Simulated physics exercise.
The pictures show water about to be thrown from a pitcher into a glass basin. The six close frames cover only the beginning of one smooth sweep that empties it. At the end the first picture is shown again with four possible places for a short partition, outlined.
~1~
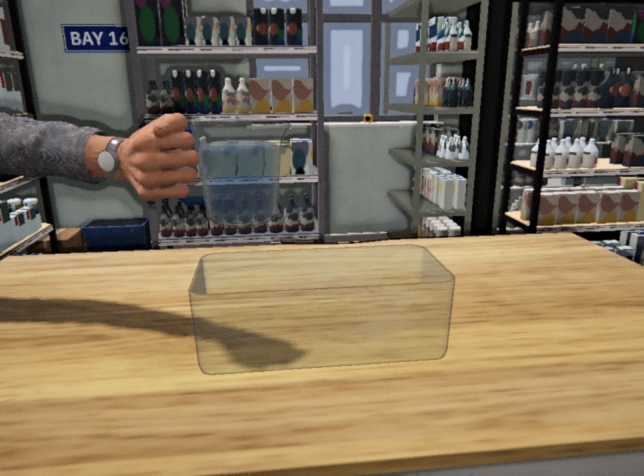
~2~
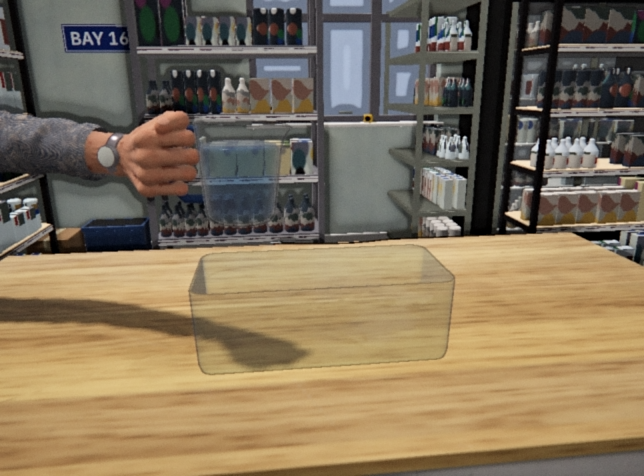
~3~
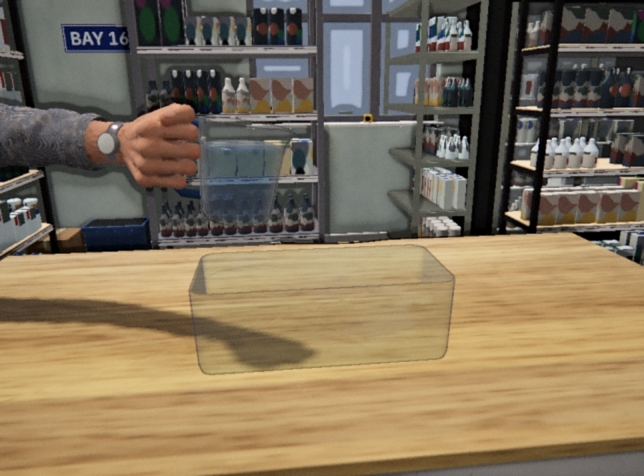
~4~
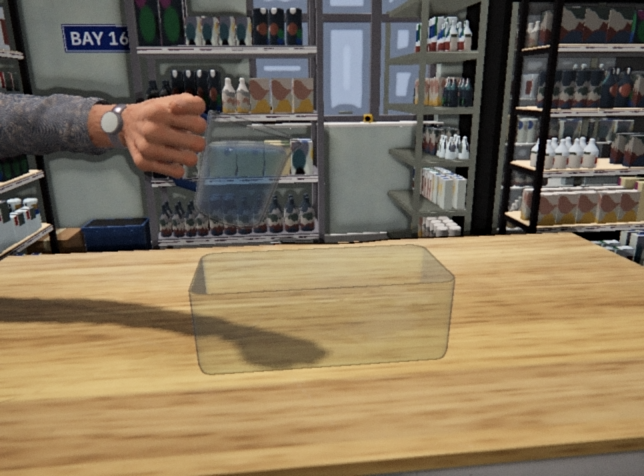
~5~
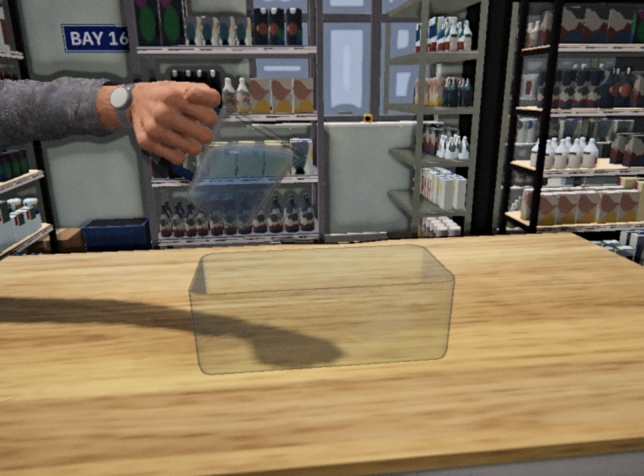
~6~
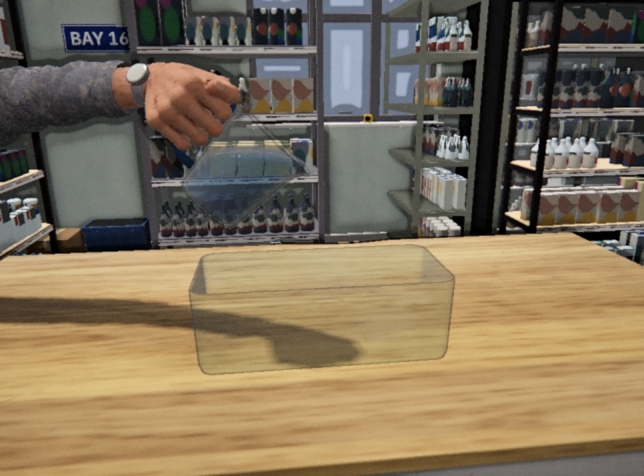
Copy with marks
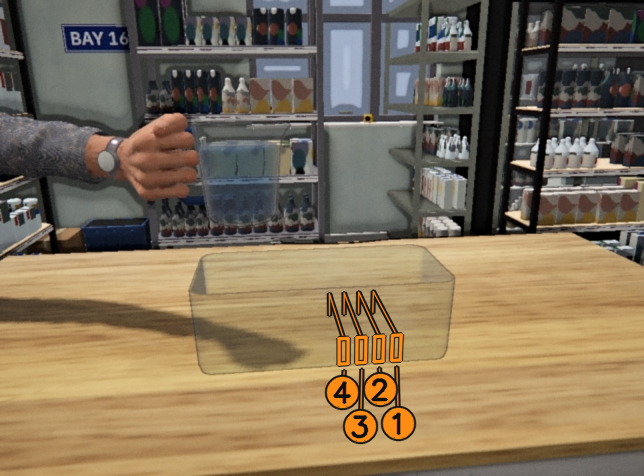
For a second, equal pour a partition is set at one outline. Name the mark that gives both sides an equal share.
Take 3.
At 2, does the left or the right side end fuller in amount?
More ends on the left.
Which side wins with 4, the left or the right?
The right side.
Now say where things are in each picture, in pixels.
Upright, lip at (290, 124); basin from (199, 371) to (446, 355); nothing has left yet.
Tipped about 2°, lip at (291, 126); nothing has left yet.
Tipped about 9°, lip at (296, 132); nothing has left yet.
Tipped about 19°, lip at (302, 143); nothing has left yet.
Tipped about 31°, lip at (306, 157); nothing has left yet.
Tipped about 45°, lip at (307, 173); water is over the lip, down to (307, 173).
On the marked copy, 1 at (396, 367); 2 at (379, 368); 3 at (361, 369); 4 at (344, 370).
For place 1, about 88 % ends left of the wall and 7 % right of it; 5 % is lost outside.
For place 2, about 90 % ends left of the wall and 6 % right of it; 4 % is lost outside.
For place 3, about 55 % ends left of the wall and 44 % right of it.
For place 4, about 11 % ends left of the wall and 87 % right of it.
